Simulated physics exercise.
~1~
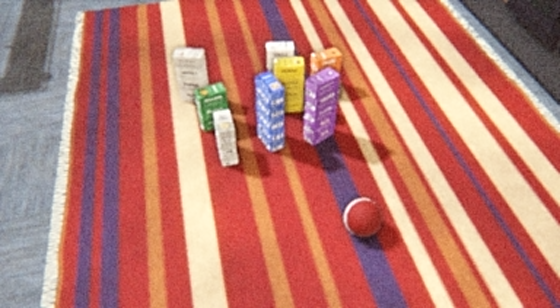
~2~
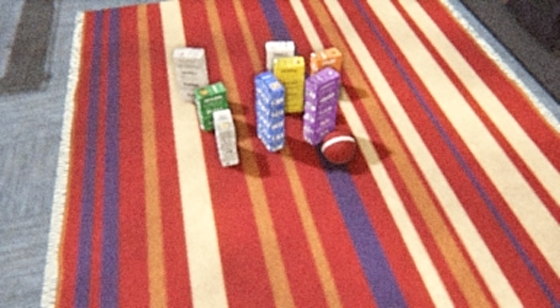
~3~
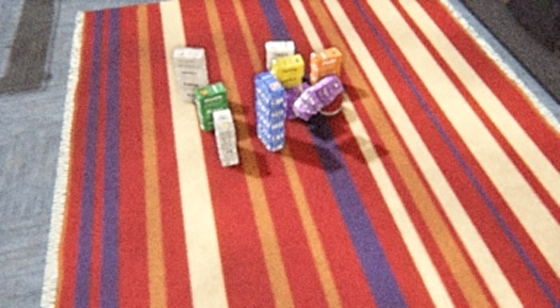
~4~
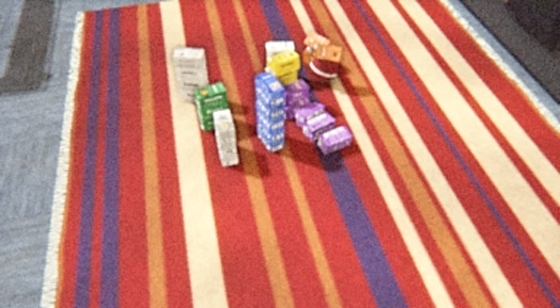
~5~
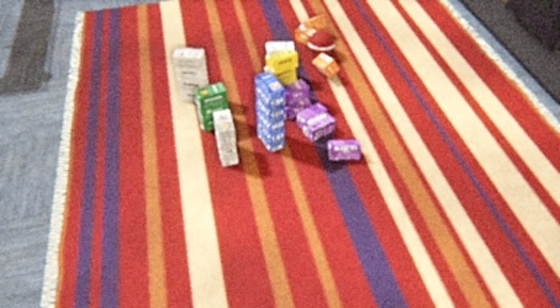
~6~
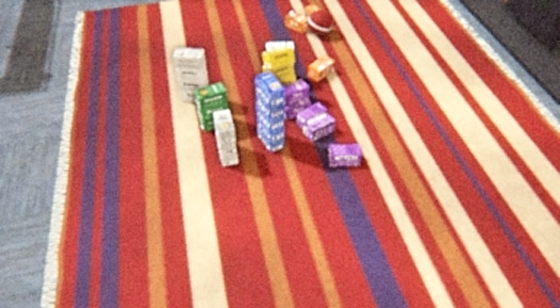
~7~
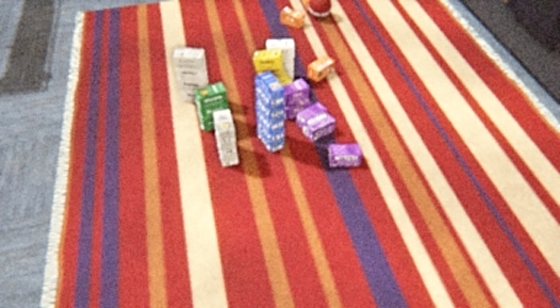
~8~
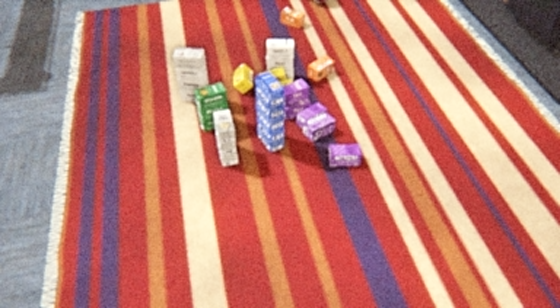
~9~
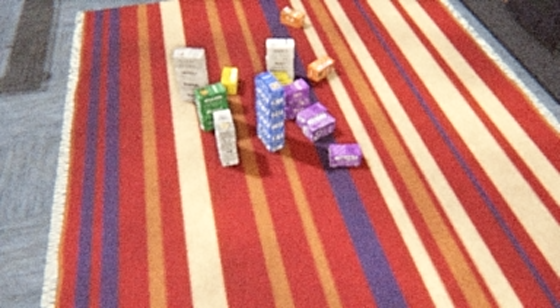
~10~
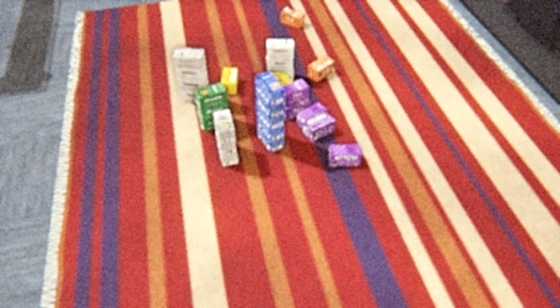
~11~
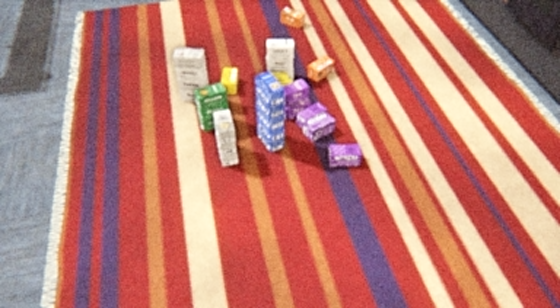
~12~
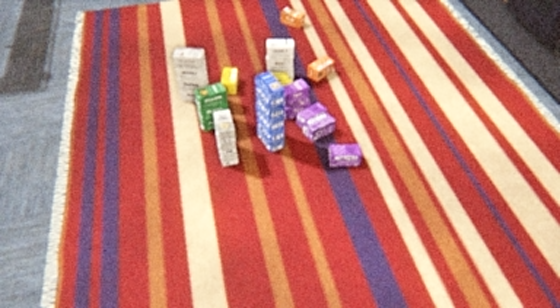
A red ball with a pale band rolls up a striped rug of red, orange, cream and purple, seen from above by a still camera, toward a cluster of small packet towers. White and green towers stand at left, blue in the middle, purple at right, with yellow, orange and another white behind. The ball strikes the purple tower, whose upper packets topple forward onto the rug. It then knocks apart the orange tower and rolls away out of view at the top. The yellow tower tips left and falls, leaving purple, orange and yellow packets scattered while the blue and green towers stand.
